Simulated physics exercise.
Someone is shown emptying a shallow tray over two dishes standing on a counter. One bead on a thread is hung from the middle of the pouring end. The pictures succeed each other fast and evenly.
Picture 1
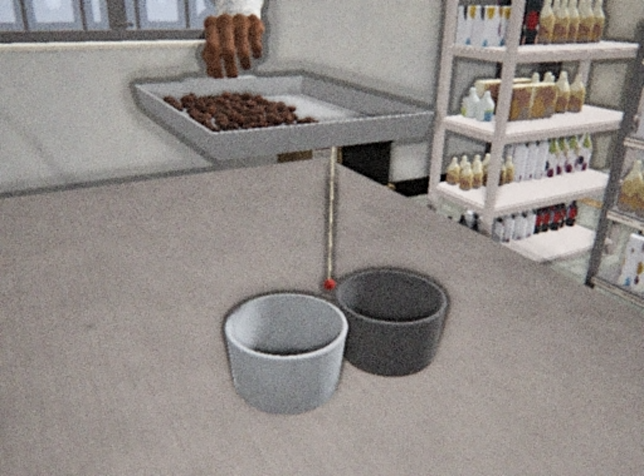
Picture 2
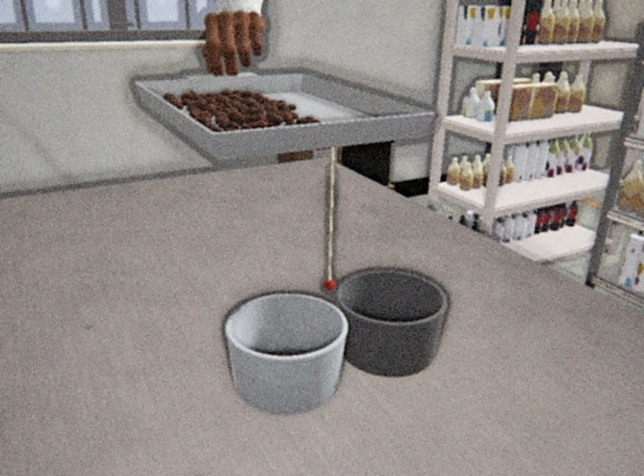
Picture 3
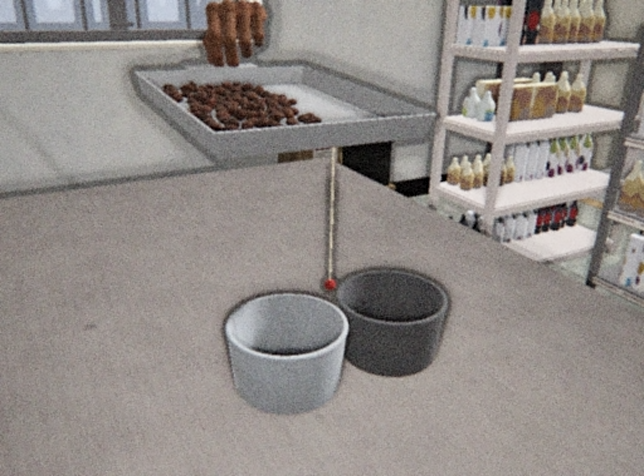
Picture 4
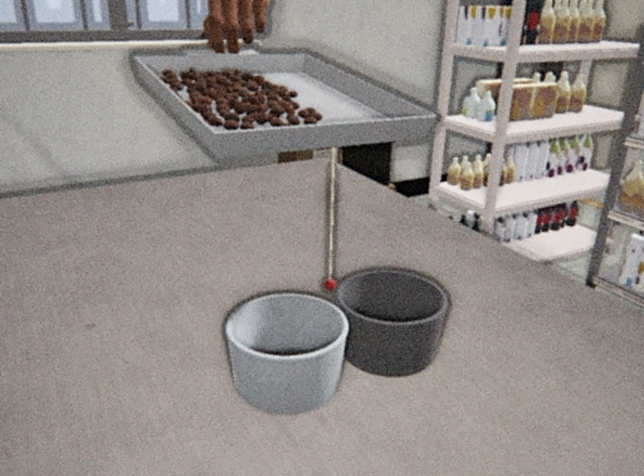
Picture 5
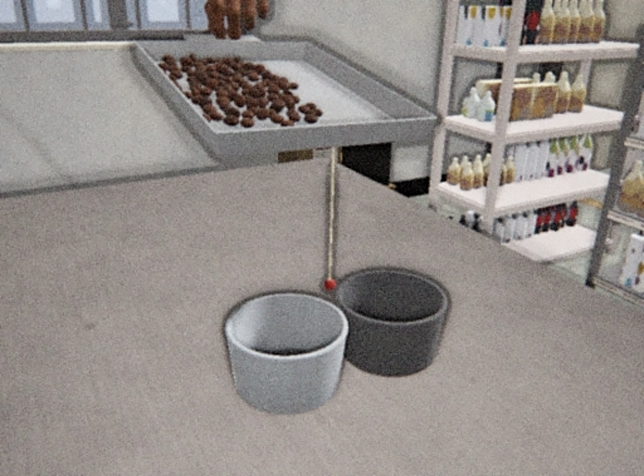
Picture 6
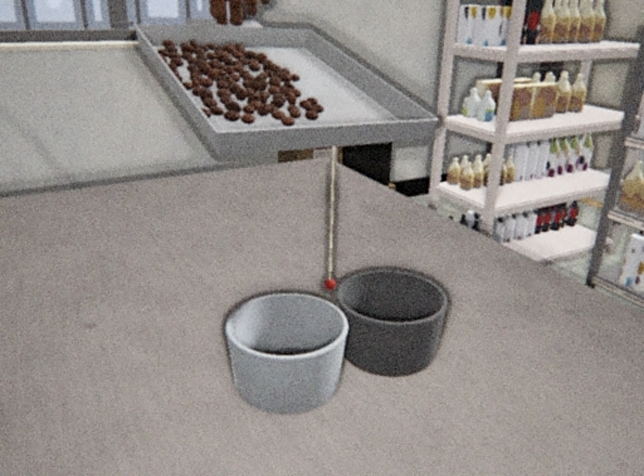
The clip opens on a shallow gray tray of small brown pieces above a light dish and a dark dish, with a red bead hanging on a thread. A brown hand behind the tray gradually raises its far edge, tilting it slightly, while the pieces spread a little and remain inside.
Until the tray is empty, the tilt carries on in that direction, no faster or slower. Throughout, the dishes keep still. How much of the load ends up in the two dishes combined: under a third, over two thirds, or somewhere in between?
Counting both dishes, they collect a third to two thirds of the pieces.
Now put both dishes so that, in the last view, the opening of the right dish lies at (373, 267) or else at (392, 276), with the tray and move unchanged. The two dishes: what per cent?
Roughly 0% the first time and 10% the second time.
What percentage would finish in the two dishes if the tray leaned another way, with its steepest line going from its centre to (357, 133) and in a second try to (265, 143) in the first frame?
I'd put it at some 70 % and then some 50 %.
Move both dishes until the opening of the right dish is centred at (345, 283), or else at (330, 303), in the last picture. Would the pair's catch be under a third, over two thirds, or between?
First place: Below one third. Second place: Less than a third.
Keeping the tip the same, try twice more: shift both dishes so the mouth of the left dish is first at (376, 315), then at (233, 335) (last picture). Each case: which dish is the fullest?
First spot: The dish on the left-hand side; second spot: The dish on the right-hand side.
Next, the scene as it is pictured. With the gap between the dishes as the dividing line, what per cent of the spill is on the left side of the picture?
Left portion: Around 20 %.
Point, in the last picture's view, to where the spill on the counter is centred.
My estimate puts the centre near (434, 413).
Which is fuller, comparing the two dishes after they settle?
Observation: The right-placed dish is the fuller of the two.
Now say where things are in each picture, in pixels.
In the first frame, corners of the pouring end at (217, 131) and (426, 112), level; middle of the load at (233, 113), flat chocolate drops; left dish at (313, 378); right dish at (421, 343); bead on its thread at (329, 285).
In the second frame, corners of the pouring end at (218, 131) and (426, 112), level; middle of the load at (233, 111).
In the third frame, corners of the pouring end at (219, 131) and (427, 113), tipped barely, lowest at the right corner; middle of the load at (233, 105).
In the fourth frame, corners of the pouring end at (220, 130) and (428, 114), tipped a little, lowest at the right corner; middle of the load at (233, 97).
In the fifth frame, corners of the pouring end at (220, 129) and (429, 116), tipped a little, lowest at the right corner; middle of the load at (234, 87).
In the sixth frame, corners of the pouring end at (221, 129) and (430, 117), tipped a little, lowest at the right corner; middle of the load at (235, 78); left dish at (314, 378); right dish at (422, 343).
Soon, tray tipped steeply; nearly all on the tray; a stray few in the air.
A while on, tray tipped right over; most on the tray; a stray few in the left dish; a stray few in the right dish; a small part outside both; a small part in the air.
Towards the end, tray tipped past a quarter turn; a small part in the left dish; about half in the right dish; about half outside both.
Finally, tray tipped past a quarter turn; a small part in the left dish; about half in the right dish; about half outside both.
